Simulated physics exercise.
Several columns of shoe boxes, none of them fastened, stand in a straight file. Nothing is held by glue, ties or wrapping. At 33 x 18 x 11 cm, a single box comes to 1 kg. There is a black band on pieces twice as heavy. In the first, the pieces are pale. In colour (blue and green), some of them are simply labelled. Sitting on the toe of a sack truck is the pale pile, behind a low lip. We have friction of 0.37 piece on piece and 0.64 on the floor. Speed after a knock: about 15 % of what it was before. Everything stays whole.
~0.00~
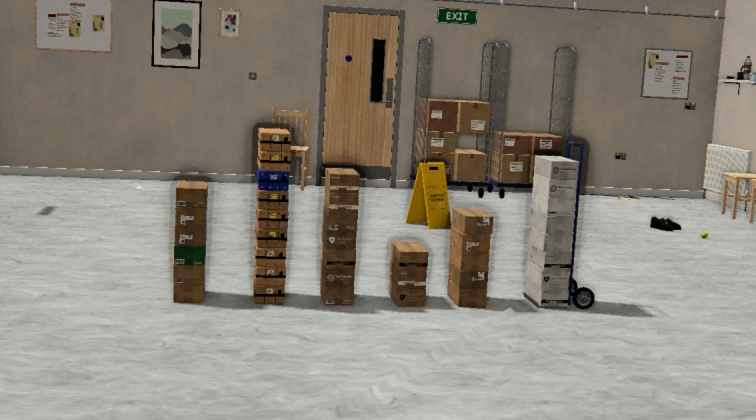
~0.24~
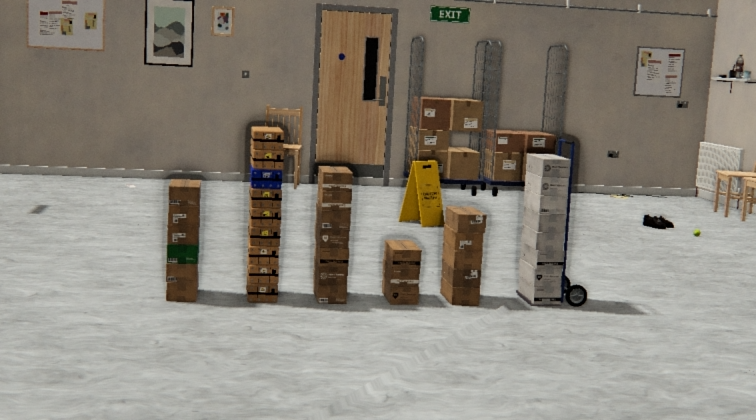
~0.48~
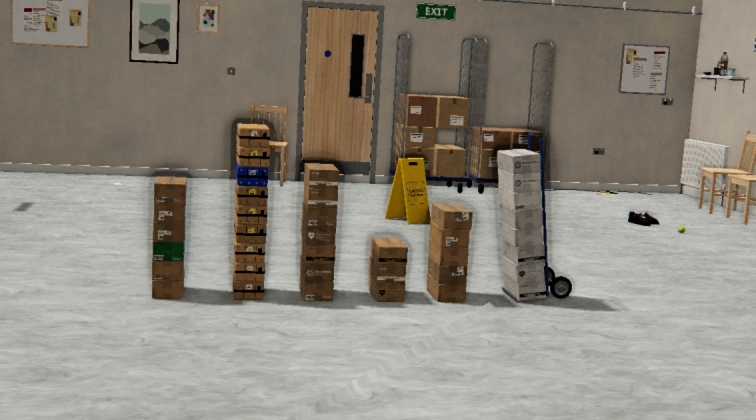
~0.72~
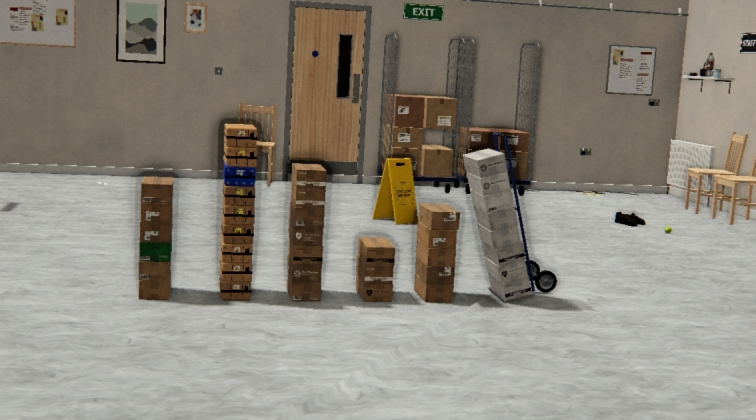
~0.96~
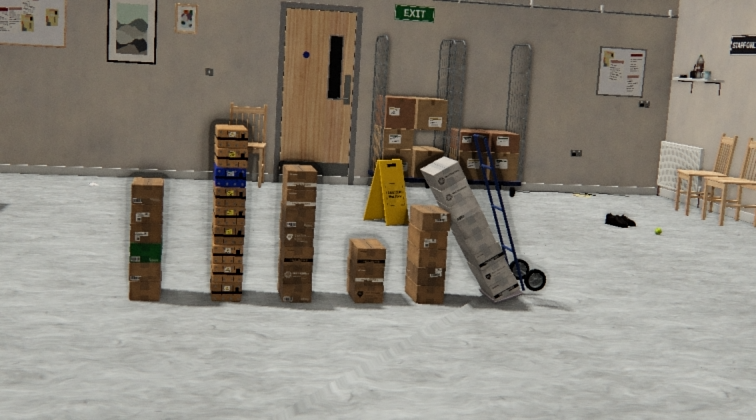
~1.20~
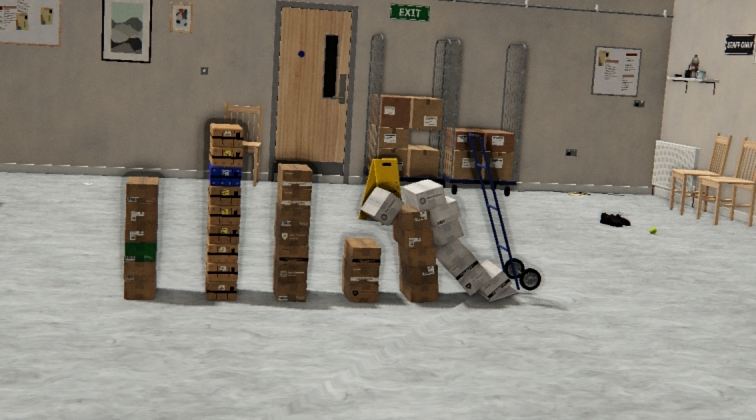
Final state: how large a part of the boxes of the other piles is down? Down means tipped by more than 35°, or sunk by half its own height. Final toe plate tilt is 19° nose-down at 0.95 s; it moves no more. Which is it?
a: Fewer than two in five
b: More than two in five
Option a: Fewer than two in five.
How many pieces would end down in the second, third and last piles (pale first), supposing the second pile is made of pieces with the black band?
Then the second pile would have 4 down, the third 0, and the last 0.
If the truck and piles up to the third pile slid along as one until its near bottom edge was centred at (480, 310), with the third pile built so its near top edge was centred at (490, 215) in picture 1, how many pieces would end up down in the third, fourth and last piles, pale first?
You'd get third 5, fourth 0 and last 0.
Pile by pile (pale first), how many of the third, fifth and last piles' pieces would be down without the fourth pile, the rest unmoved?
The third pile would have 2 down, the fifth 0 and the last 0.
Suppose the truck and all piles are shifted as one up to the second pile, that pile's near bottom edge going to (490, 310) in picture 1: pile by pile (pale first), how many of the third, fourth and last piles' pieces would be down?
Count of fallen pieces - third: 2; fourth: 0; last: 0.
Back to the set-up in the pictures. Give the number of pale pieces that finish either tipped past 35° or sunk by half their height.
The answer is 8 pale pieces.
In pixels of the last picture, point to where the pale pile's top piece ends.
The top piece finishes near (314, 251).
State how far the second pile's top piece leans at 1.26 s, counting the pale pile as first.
10°.
After 1.26 s, 8 of the pale pile down; none of the 30 other boxes down, 5 disturbed.
After 1.50 s, 8 of the pale pile down; 1 of the 30 other boxes down.
After 1.68 s, 8 of the pale pile down; 2 of the 30 other boxes down.
At rest (2.4 s), 8 of the pale pile down; 2 of the 30 other boxes down; blue box unmoved; green box unmoved. That is 7 per cent. As the last picture would show them, middles, blue box near (225, 174), green box near (141, 247).
